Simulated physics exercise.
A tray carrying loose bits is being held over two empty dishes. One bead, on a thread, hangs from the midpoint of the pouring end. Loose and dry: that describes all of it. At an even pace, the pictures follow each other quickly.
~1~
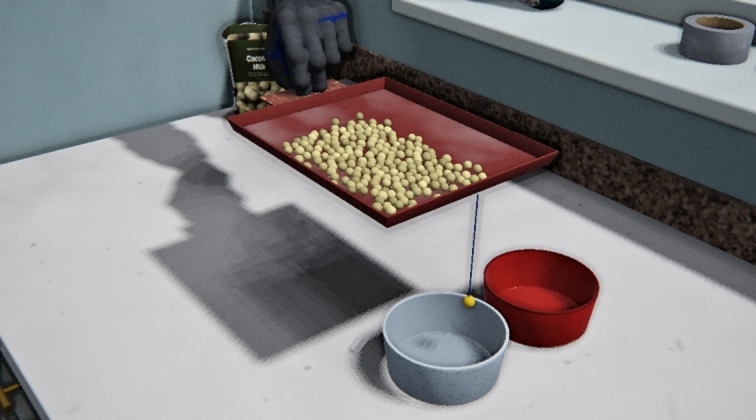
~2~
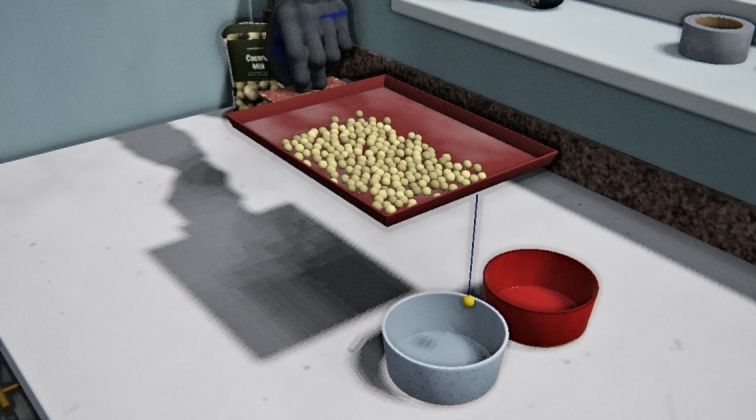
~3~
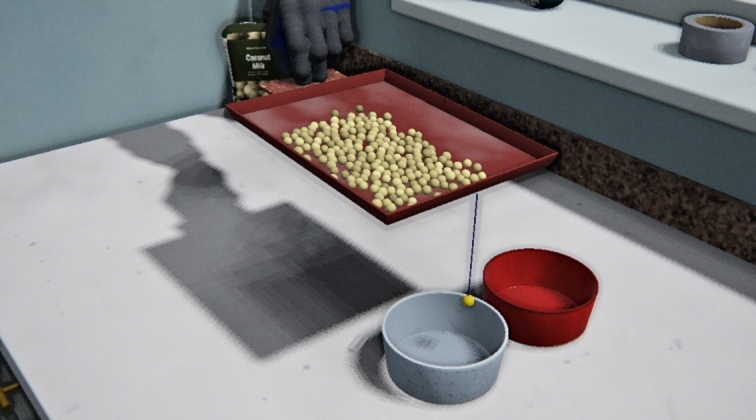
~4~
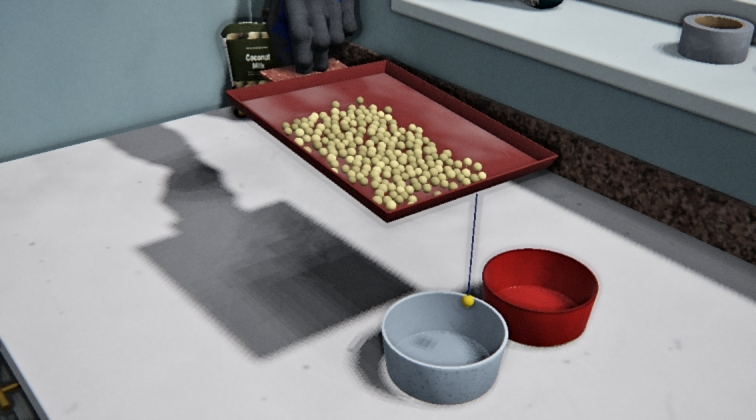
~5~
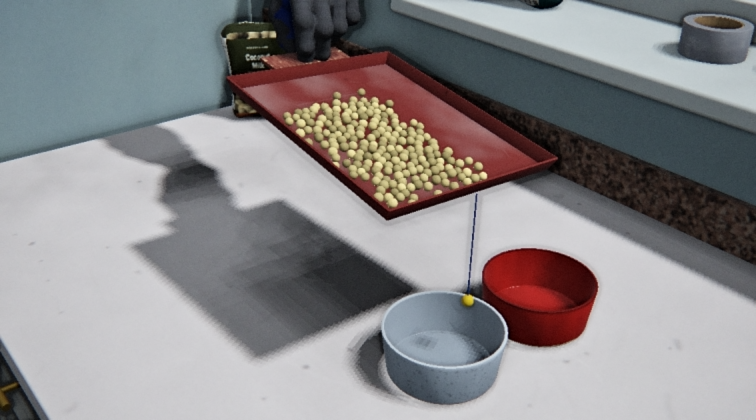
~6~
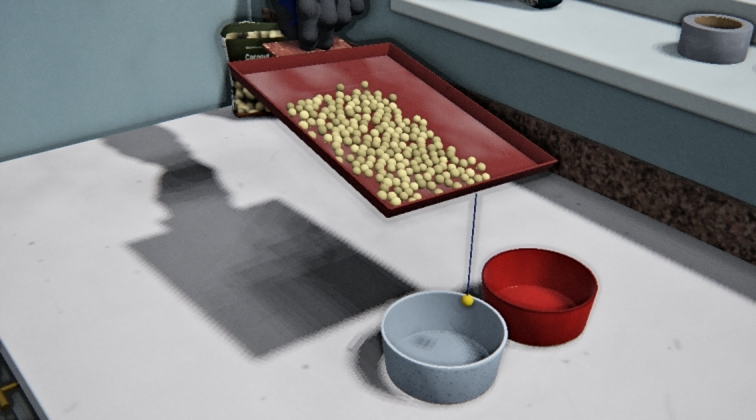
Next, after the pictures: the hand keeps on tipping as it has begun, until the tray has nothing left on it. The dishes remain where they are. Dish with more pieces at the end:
I'd say most of it lands in the right one, honestly.
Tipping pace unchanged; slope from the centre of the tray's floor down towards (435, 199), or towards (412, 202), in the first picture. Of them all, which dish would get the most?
So: The left-standing dish on the first go, the left-standing dish on the second.
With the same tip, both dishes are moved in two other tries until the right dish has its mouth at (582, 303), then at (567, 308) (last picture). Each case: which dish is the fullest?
The first time the right-side one comes out ahead, the second time the right-side one.
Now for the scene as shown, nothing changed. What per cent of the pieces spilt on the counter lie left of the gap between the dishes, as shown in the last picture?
I reckon around 20 per cent.
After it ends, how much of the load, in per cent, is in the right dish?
Result: Close to 80 in a hundred.
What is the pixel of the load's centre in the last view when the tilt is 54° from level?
I'd mark it close to (490, 163).
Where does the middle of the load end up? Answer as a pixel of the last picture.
It settles centred around (537, 317).
Just after the last frame, tray tipped steeply; almost all on the tray; just a few in the left dish; about a tenth in the right dish; just a few outside both; just a few in the air.
A moment on, tray tipped right over; just a few on the tray; about a tenth in the left dish; the larger part in the right dish; about a tenth outside both; about a tenth in the air.
Further on, tray tipped past a quarter turn; about a tenth in the left dish; the larger part in the right dish; roughly a quarter outside both.
When it is over, tray tipped past a quarter turn; about a tenth in the left dish; the larger part in the right dish; roughly a quarter outside both.
